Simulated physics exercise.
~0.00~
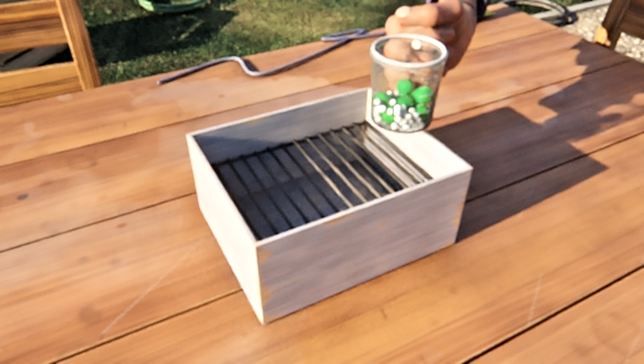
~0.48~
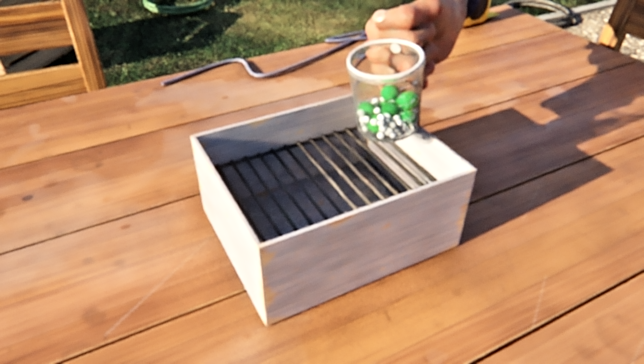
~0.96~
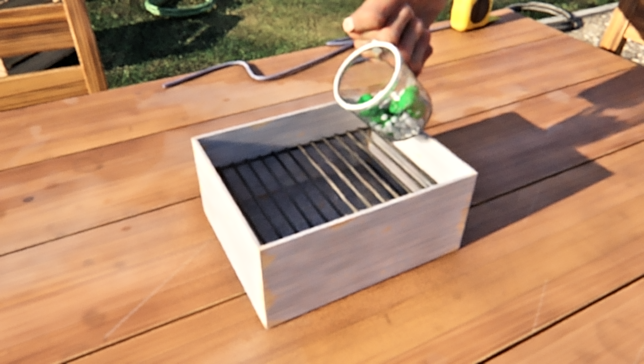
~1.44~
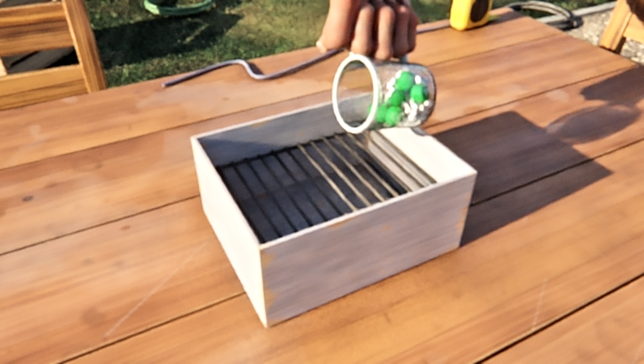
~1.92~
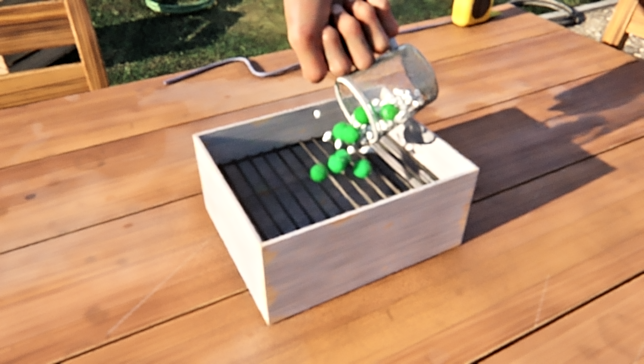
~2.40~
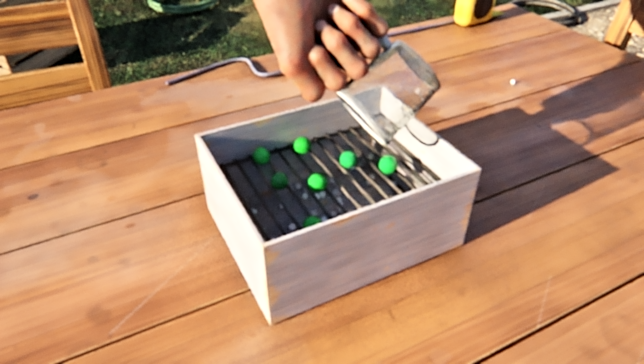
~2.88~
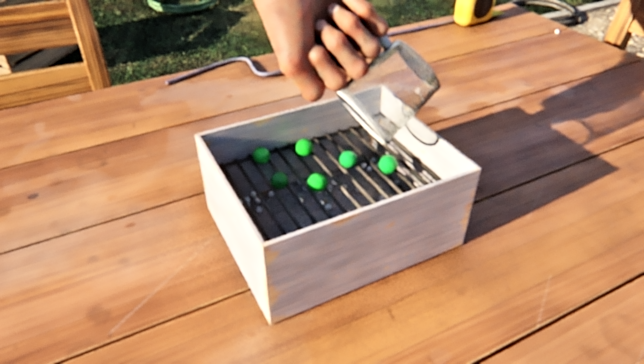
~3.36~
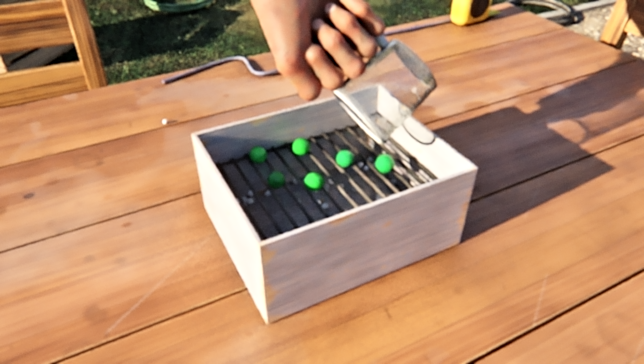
At first, a hand holds a clear cup of green and white pieces above a pale wooden box fitted with a dark rack, on a sunny plank table. The hand tilts the cup to the left until it lies on its side, with everything still inside. Then the pieces tumble out over the wires, green balls and small white bits together. The cup ends up tipped upside down and empty at the box's right end. The green balls stay resting on the rack, while nearly all the white bits drop through and a stray few land outside the box.
